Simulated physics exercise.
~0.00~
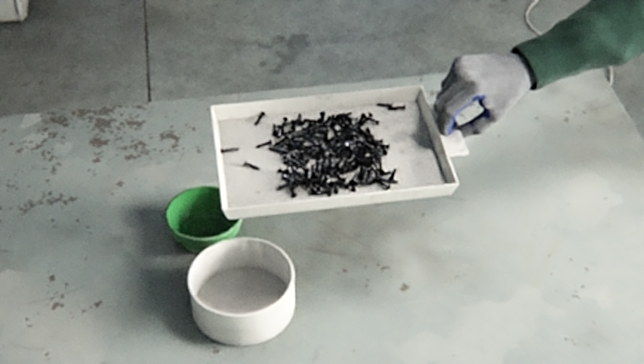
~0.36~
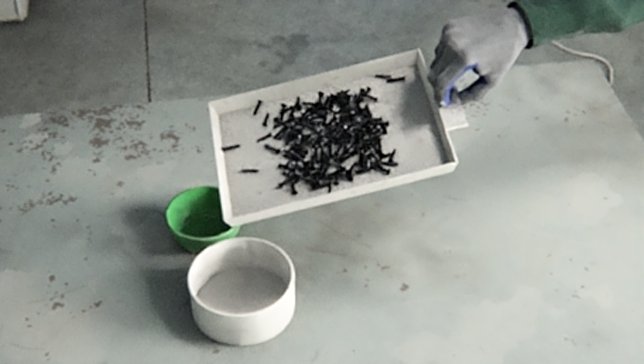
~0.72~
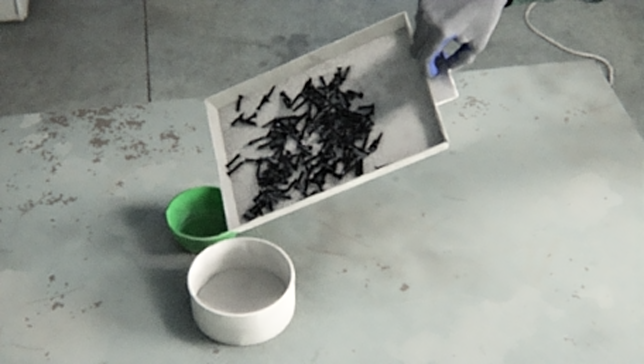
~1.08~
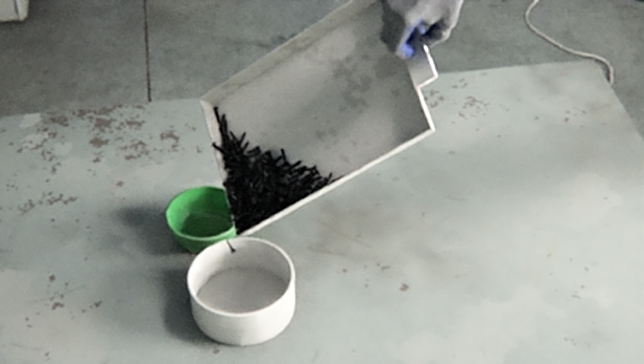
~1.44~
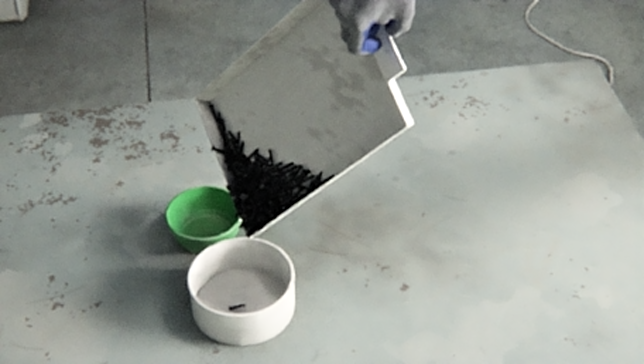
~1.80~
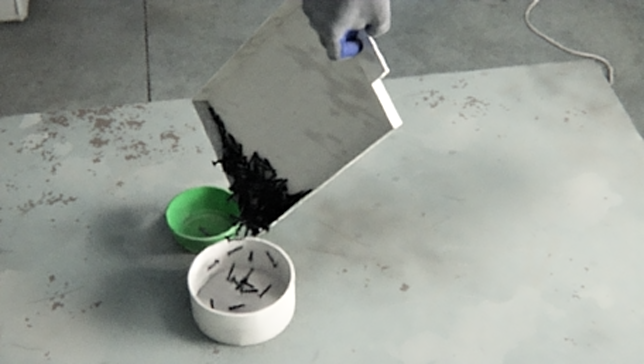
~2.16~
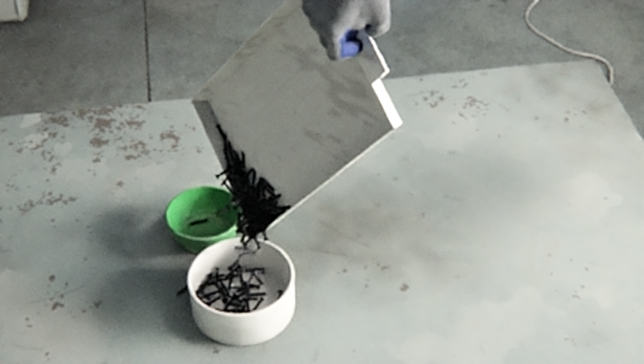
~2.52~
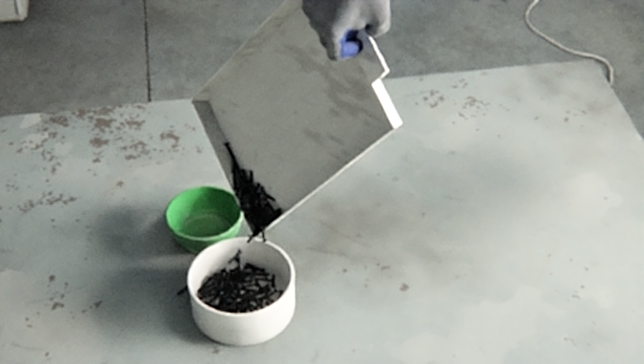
The video shows a gloved hand tilting a white tray of small black screws over a table, sliding them toward its lower corner and pouring them into a white pot beside a green bowl, until the pot holds a large pile while some screws remain on the tray.
